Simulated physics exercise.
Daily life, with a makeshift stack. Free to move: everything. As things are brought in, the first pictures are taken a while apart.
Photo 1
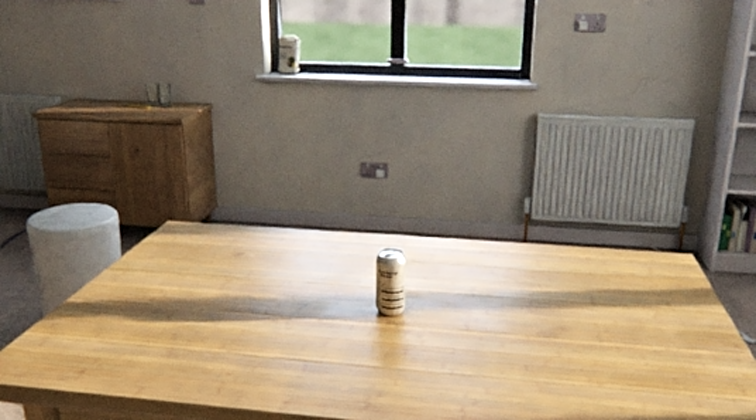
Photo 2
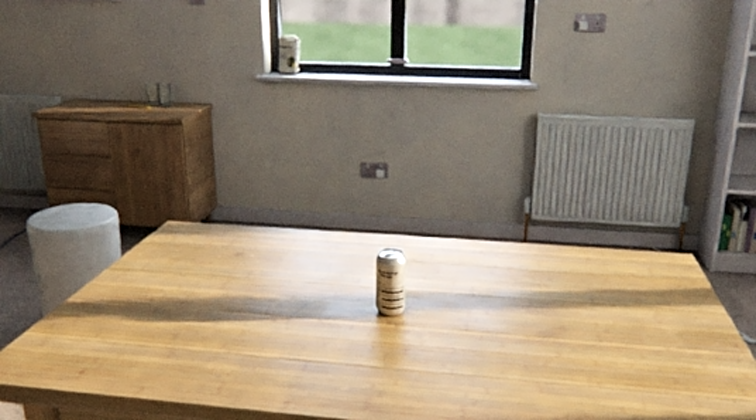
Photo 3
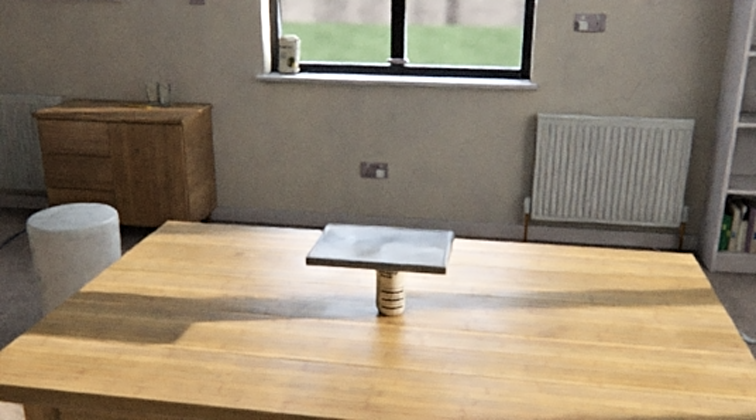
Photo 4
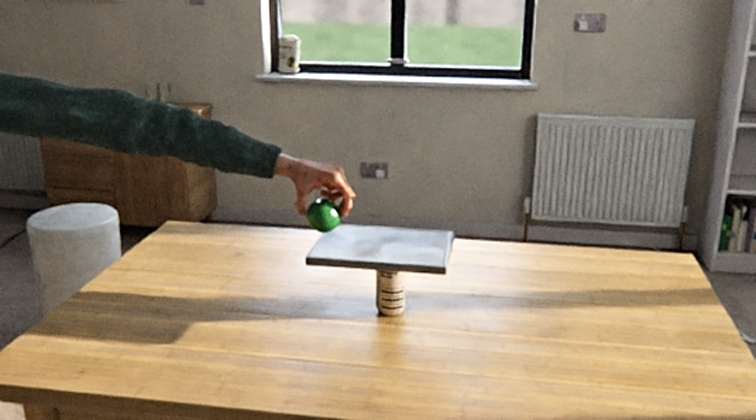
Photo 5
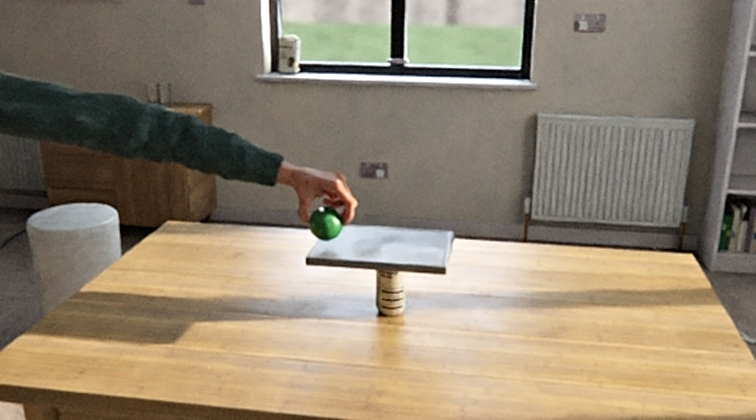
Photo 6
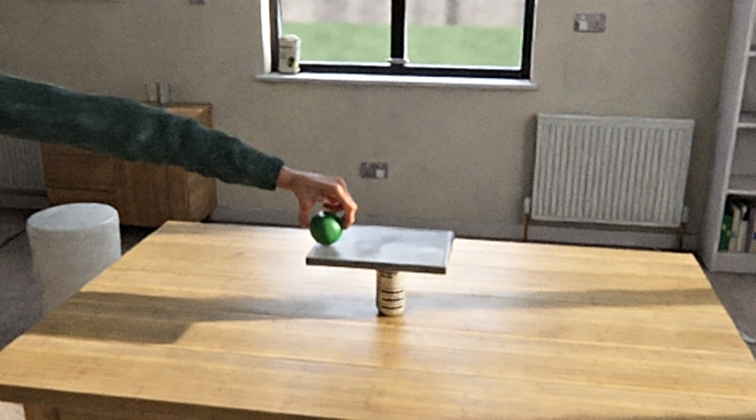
In the video, a can stands alone on a wooden table, then a flat grey lid appears balanced on top of it. A hand reaches in from the left and lowers a green apple onto the lid's left side, still holding it.
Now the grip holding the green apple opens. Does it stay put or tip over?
Unstable.
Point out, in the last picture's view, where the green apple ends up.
In the final view it sits at roughly (294, 296).
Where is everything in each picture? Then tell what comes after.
In the first picture, the last thing is not in view yet.
In the second picture, the last thing is not in view yet.
In the third picture, the last thing is not in view yet; grey lid (383, 248).
In the fourth picture, on its way; green apple (324, 215); grey lid (383, 248).
In the fifth picture, on its way; green apple (326, 224); grey lid (383, 248).
In the sixth picture, set down, still held; green apple (326, 228); grey lid (383, 248).
Then, 0.40 s after the last picture, green apple now fallen; grey lid tipped 52° from how it was.
Then, 0.60 s after the last picture, grey lid tipped 65° from how it was.
At rest, fallen, grey lid and green apple; white can in place. Seen from the same camera at the end, green apple near (294, 296). The stack loses its balance.
